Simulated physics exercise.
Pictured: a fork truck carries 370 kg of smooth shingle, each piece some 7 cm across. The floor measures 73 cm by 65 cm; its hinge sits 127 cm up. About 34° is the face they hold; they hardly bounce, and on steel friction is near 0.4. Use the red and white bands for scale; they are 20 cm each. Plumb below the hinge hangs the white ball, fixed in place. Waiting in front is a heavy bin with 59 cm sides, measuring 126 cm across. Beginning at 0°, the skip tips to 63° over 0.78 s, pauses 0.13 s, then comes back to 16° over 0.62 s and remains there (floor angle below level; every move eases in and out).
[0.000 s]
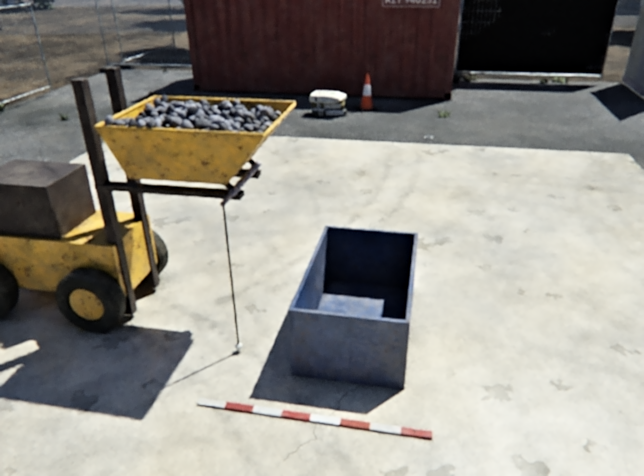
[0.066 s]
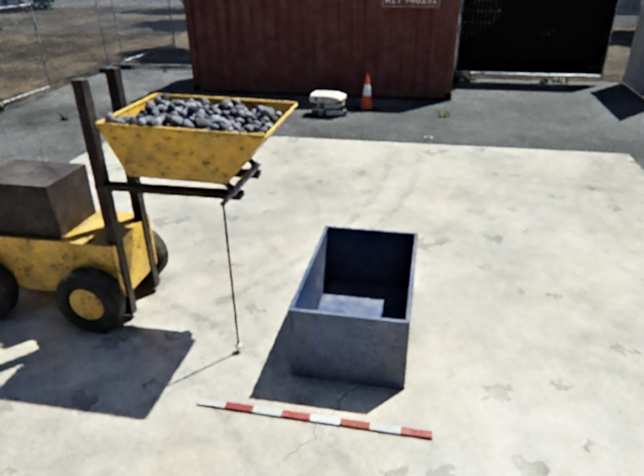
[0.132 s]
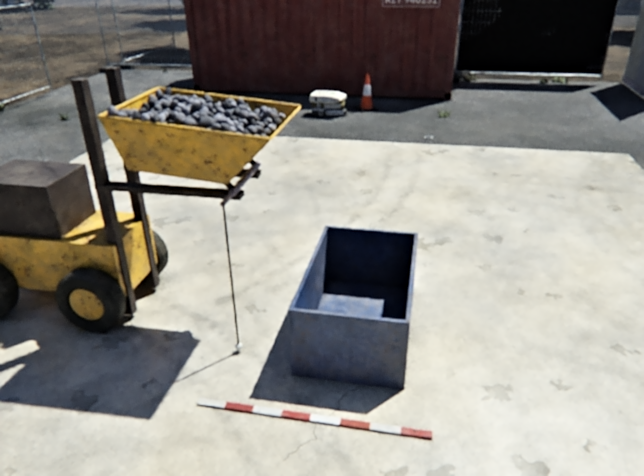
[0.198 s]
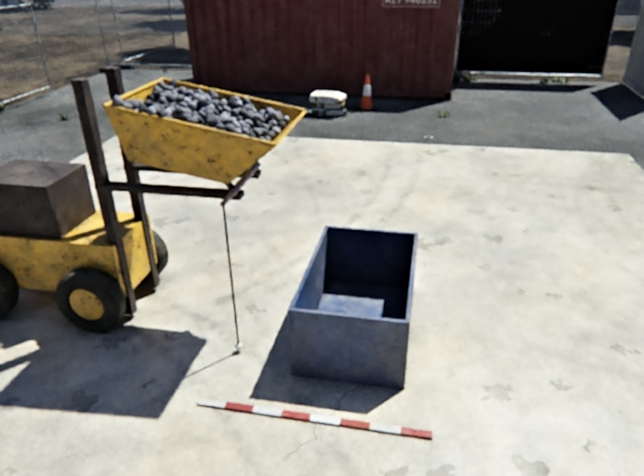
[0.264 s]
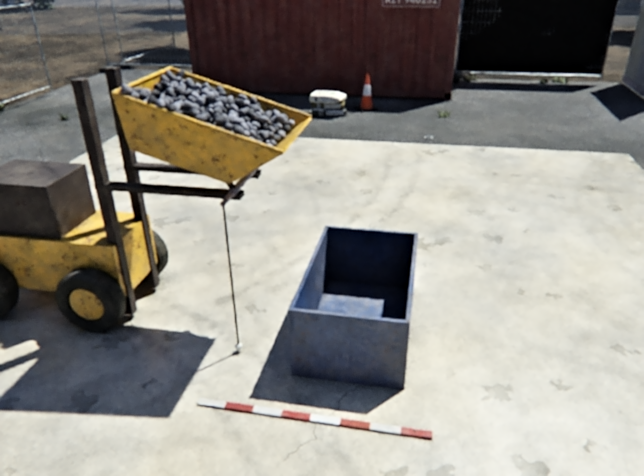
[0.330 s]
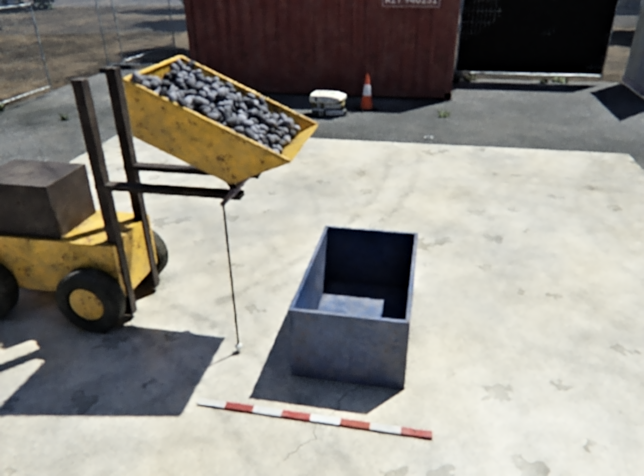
On a sunlit concrete yard, a yellow forklift's raised skip of grey stones tilting steadily rightward beside an open metal box.
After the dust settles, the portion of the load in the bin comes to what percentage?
It comes to roughly 50 per cent.
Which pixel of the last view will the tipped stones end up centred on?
At about pixel (385, 323) in the last view.
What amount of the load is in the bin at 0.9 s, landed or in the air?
About 15 per cent by then.
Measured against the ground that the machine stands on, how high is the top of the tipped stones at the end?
About 28 cm above it.
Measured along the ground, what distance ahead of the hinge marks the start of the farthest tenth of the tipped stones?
It's roughly 210 cm in front of the hinge.
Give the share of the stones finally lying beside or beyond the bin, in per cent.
I'd put it near 20 per cent.
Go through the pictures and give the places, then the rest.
In the first frame, lip at (263, 135), floor tilted 0°, highest stones at (206, 110).
In the second frame, the skip is at 1°, its lip at (265, 137); the top of the load is at (191, 106); the stones move at 0.3 m/s on average.
In the third frame, the skip is at 5°, its lip at (270, 140); the top of the load is at (175, 101); the stones move at 0.6 m/s on average.
In the fourth frame, lip at (276, 145), floor tilted 10°, highest stones at (167, 91); the stones move at 0.8 m/s on average.
In the fifth frame, lip at (283, 153), floor tilted 17°, highest stones at (172, 81); the stones move at 0.9 m/s on average.
In the sixth frame, lip at (290, 162), floor tilted 24°, highest stones at (179, 70); the stones move at 1.1 m/s on average.
After 0.6 s the floor is at 53°; 100 % in the skip; the foremost stones are at (306, 164).
After 0.9 s the floor is at 63°; 87 % in the skip, 13 % in the bin; the foremost stones are at (366, 225).
After 2.0 s the floor is at 16°; 31 % in the skip, 1 % short of the bin, 49 % in the bin, 20 % beside or beyond the bin; the foremost stones are past the picture's edge.
After 4.3 s the floor is at 16°; 31 % in the skip, 1 % short of the bin, 49 % in the bin, 20 % beside or beyond the bin; the foremost stones are past the picture's edge.
